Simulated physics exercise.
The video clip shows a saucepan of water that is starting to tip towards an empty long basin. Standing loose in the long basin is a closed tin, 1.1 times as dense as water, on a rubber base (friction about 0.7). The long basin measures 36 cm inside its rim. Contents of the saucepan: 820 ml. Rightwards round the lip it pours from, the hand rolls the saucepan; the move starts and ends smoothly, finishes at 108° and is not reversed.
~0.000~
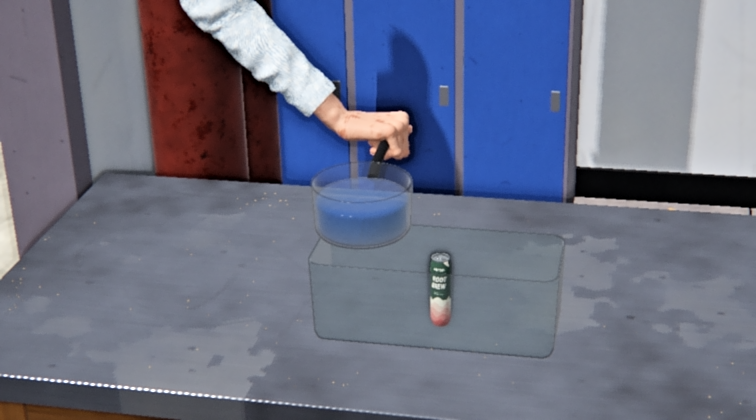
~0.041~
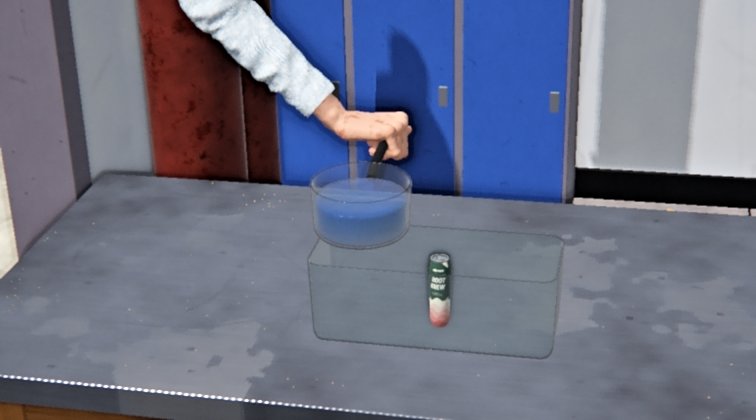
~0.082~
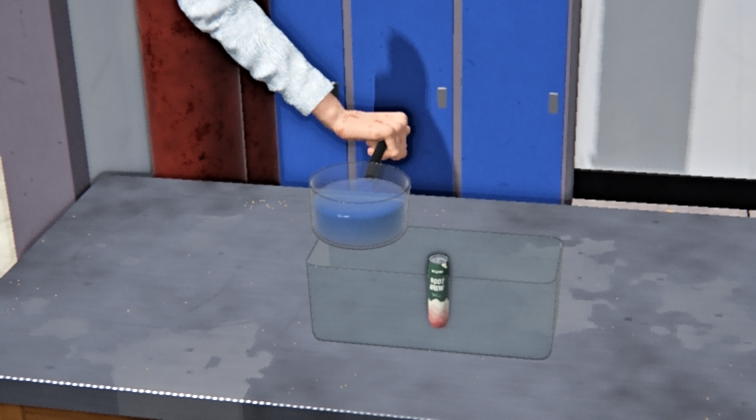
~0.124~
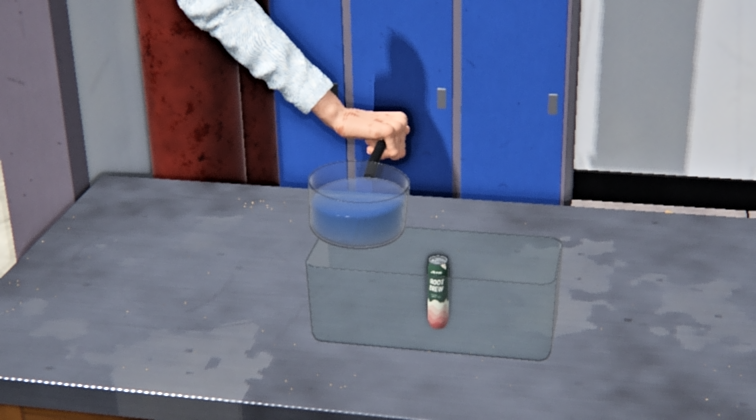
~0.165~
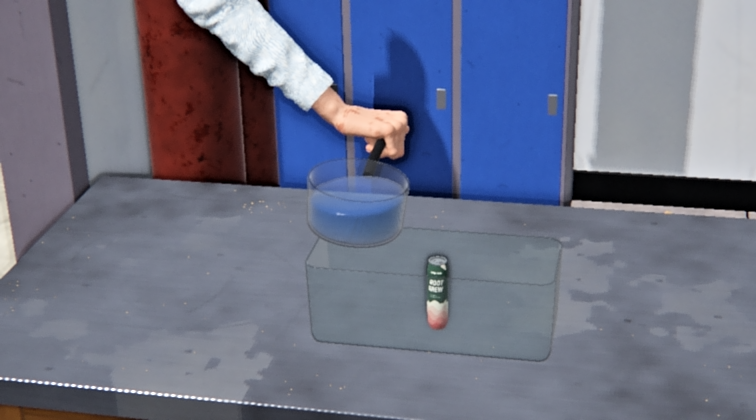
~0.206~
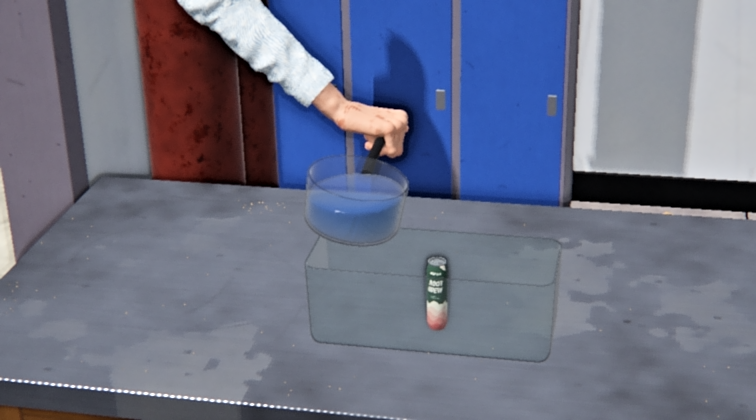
A hand slowly tilts a clear saucepan of blue liquid slightly rightwards above a long basin holding a can.
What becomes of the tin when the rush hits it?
It stays erect.
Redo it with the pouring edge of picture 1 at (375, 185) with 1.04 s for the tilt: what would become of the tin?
Then it tips over.
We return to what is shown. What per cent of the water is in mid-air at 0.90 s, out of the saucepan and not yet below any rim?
Near 18 percent.
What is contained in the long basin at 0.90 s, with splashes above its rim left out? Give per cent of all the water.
Near 72 in a hundred.
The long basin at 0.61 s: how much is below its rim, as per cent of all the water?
About 3 per cent.
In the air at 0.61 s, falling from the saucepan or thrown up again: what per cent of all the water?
Near 26 per cent at that time.
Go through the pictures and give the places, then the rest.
Tilt 0°; pouring edge (411, 186); surface from (317, 192) to (410, 198); the long basin's rim runs from (319, 242) to (561, 260); the tin's top is at (441, 261), in the first frame.
Tilt 0°; pouring edge (410, 187); surface from (316, 193) to (409, 198), in the second frame.
Tilt 2°; pouring edge (408, 188); surface from (315, 193) to (407, 198), in the third frame.
Tilt 4°; pouring edge (408, 189); surface from (313, 193) to (406, 197), in the fourth frame.
Tilt 7°; pouring edge (407, 189); surface from (312, 191) to (405, 196), in the fifth frame.
Tilt 10°; pouring edge (407, 190); surface from (310, 188) to (404, 194), in the sixth frame.
By 0.61 s the tilt is 68° and 71 per cent is still to pour; the tin stands where it began.
By 0.90 s the tilt is 103° and 12 per cent is still to pour; the tin stands where it began.
By 1.21 s the tilt is 108° and 0 per cent is still to pour; the tin stands where it began.
By 1.54 s the tilt is 108° and 0 per cent is still to pour; the tin stands where it began.
At rest the tin stands where it began.
